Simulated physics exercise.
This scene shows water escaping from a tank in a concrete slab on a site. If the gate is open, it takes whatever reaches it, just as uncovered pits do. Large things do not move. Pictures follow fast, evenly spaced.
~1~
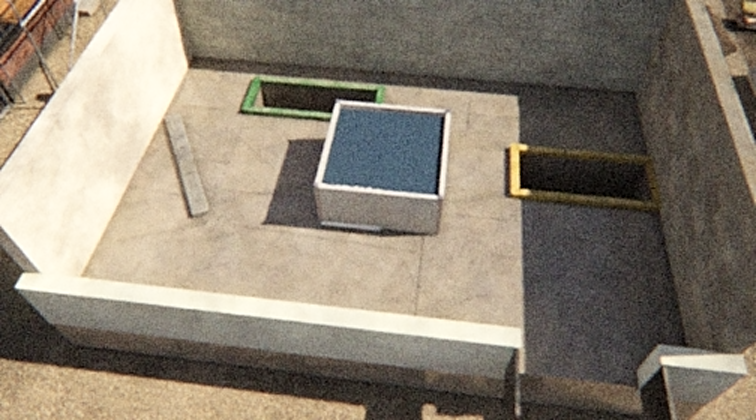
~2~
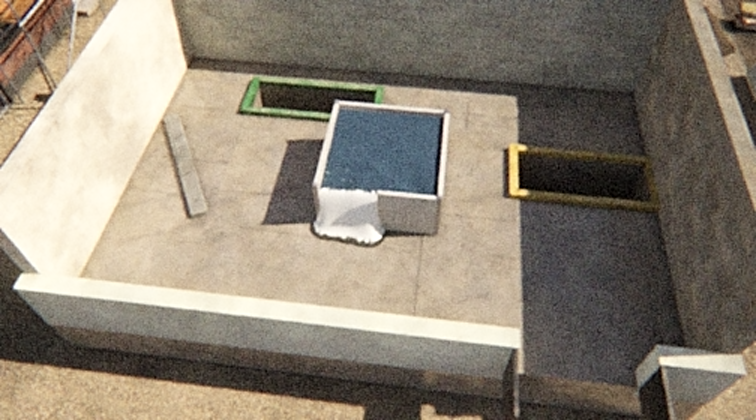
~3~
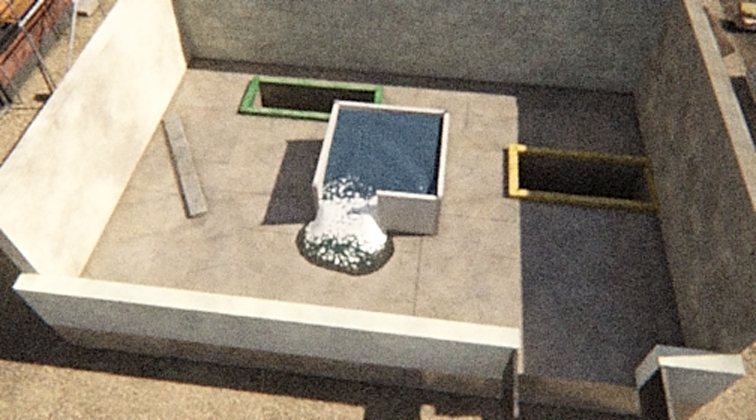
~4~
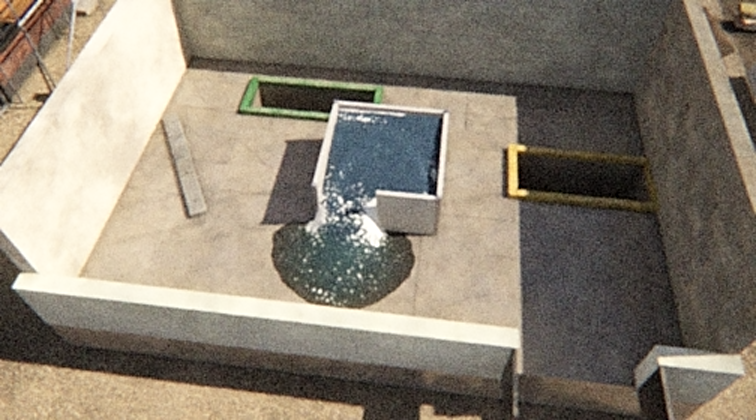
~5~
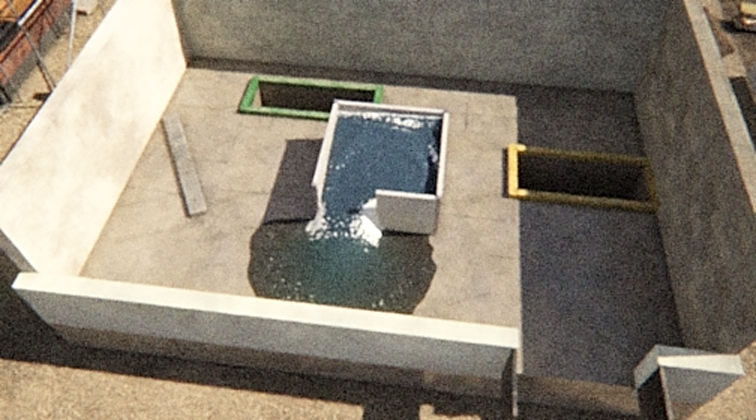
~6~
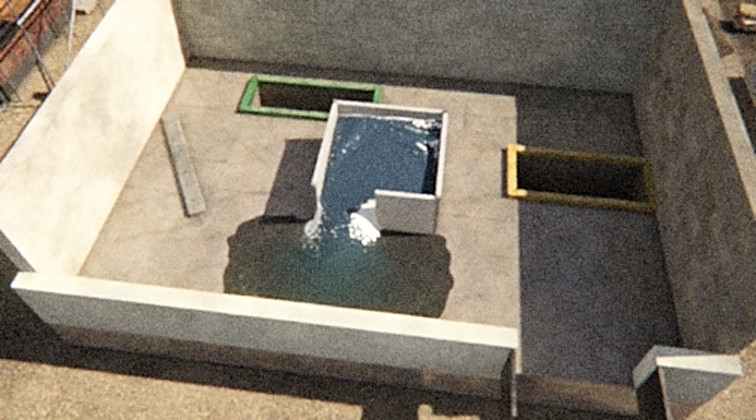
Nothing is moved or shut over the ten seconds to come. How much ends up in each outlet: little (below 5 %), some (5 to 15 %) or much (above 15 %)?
Outlet by outlet: Gate - some, yellow pit - little, green pit - little.
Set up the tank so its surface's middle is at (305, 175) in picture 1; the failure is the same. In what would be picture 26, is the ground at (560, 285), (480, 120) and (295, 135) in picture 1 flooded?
Okay, first one got wet, second one high and dry, last one high and dry.
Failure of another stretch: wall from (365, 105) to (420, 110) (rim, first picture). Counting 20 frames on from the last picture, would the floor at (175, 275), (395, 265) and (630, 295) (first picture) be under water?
In the order asked: Out of reach, out of reach, out of reach.
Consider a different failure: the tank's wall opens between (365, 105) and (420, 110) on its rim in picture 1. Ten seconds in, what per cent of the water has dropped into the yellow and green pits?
In percent: Yellow 10, green 12.
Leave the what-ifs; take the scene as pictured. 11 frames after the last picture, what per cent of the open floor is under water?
Near 30 in a hundred.
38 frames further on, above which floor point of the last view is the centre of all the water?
My pick is pixel (331, 215).
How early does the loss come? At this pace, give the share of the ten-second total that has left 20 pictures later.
Roughly 15 per cent.
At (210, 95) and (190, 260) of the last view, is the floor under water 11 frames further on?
Readings, in sequence: Unreached then waterlogged.
A moment on, water covers 15 % of the floor; the gate 0 %, the yellow pit 0 %, the green pit 0 %.
Next, water covers 30 % of the floor; the gate 0 %, the yellow pit 0 %, the green pit 0 %.
Then, water covers 45 % of the floor; the gate 1 %, the yellow pit 0 %, the green pit 0 %.
Later, water covers 65 % of the floor; the gate 3 %, the yellow pit 2 %, the green pit 0 %.
In the end, water covers 90 % of the floor; the gate 7 %, the yellow pit 2 %, the green pit 0 %.
